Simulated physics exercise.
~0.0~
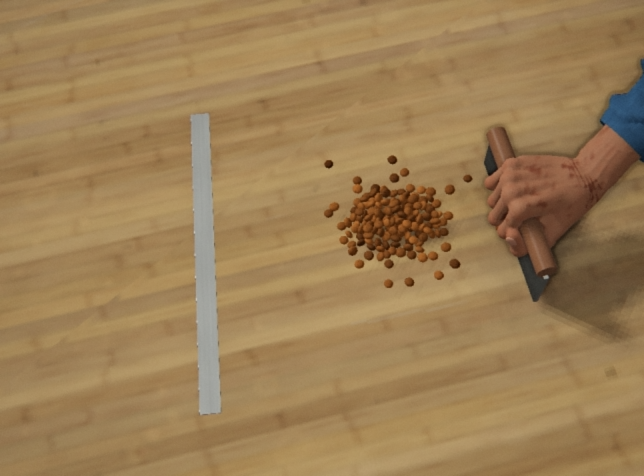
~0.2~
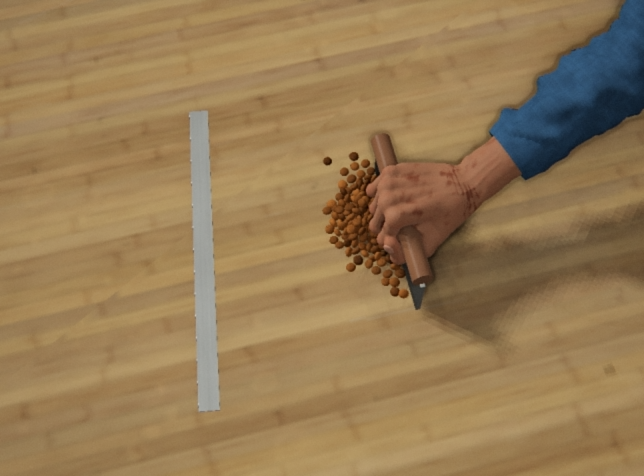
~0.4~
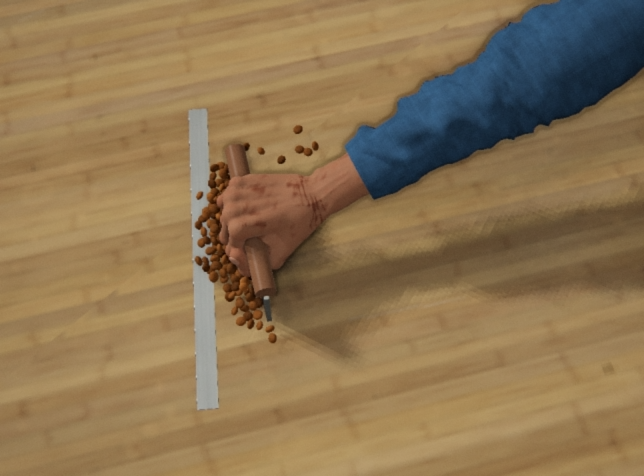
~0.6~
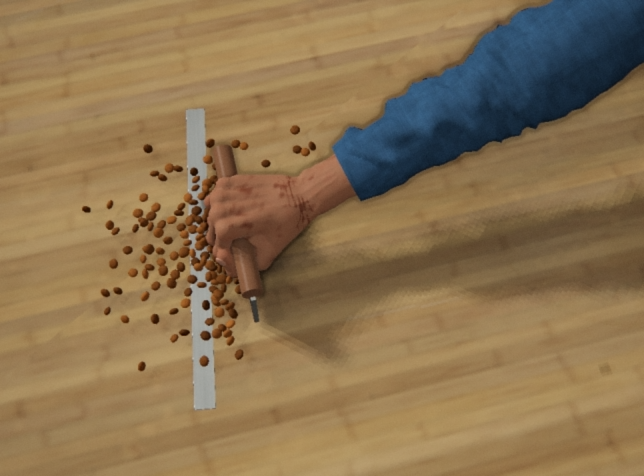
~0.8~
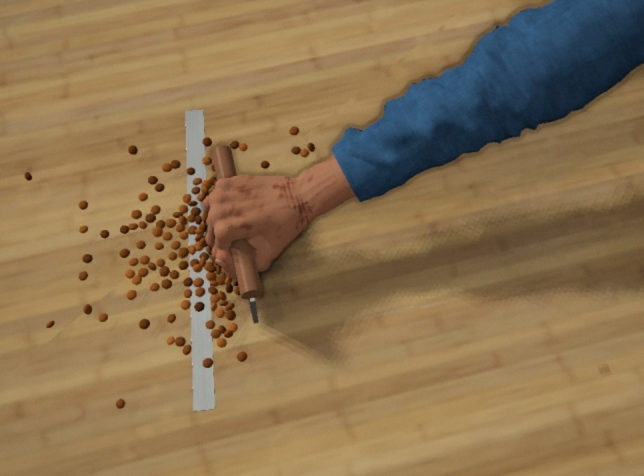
Wooden surface, a blue-sleeved arm pushing a heap of small brown bits leftward with a scraper, scattering them across a pale strip.
